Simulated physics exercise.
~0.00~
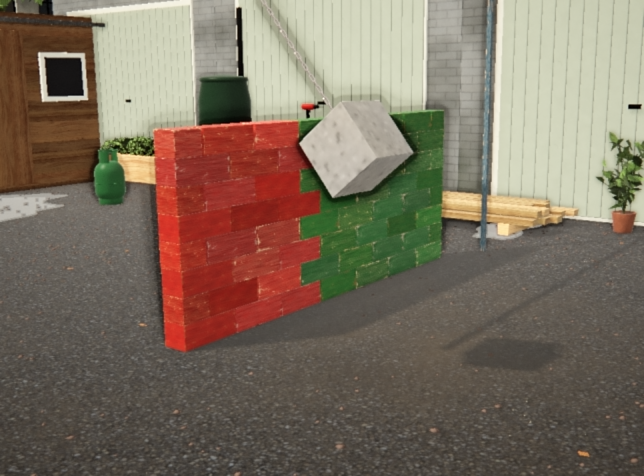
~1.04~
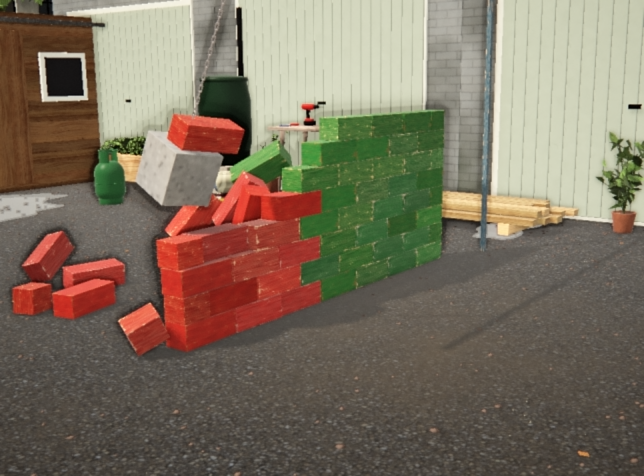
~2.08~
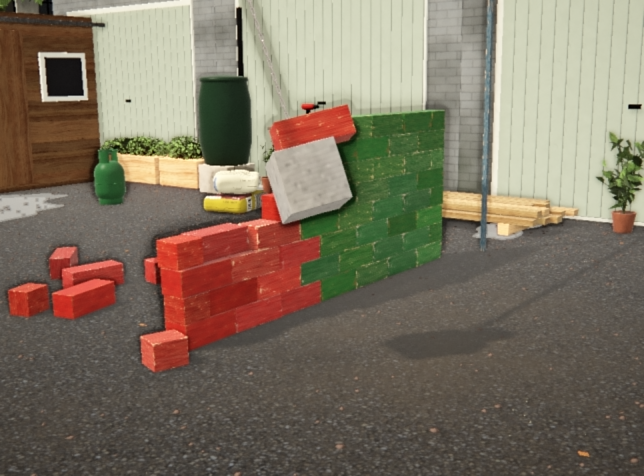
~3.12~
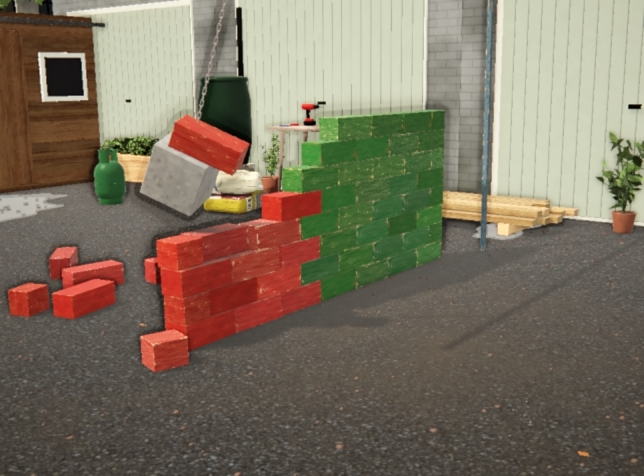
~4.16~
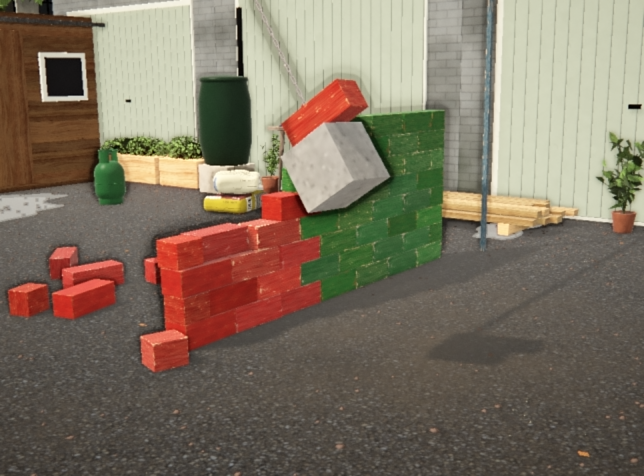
In the video, a gray block hanging from a chain swings into a wall of red and green blocks, knocking red pieces from the upper left onto the ground; it keeps swinging back and forth with a red block on top, while the green side stays mostly standing.
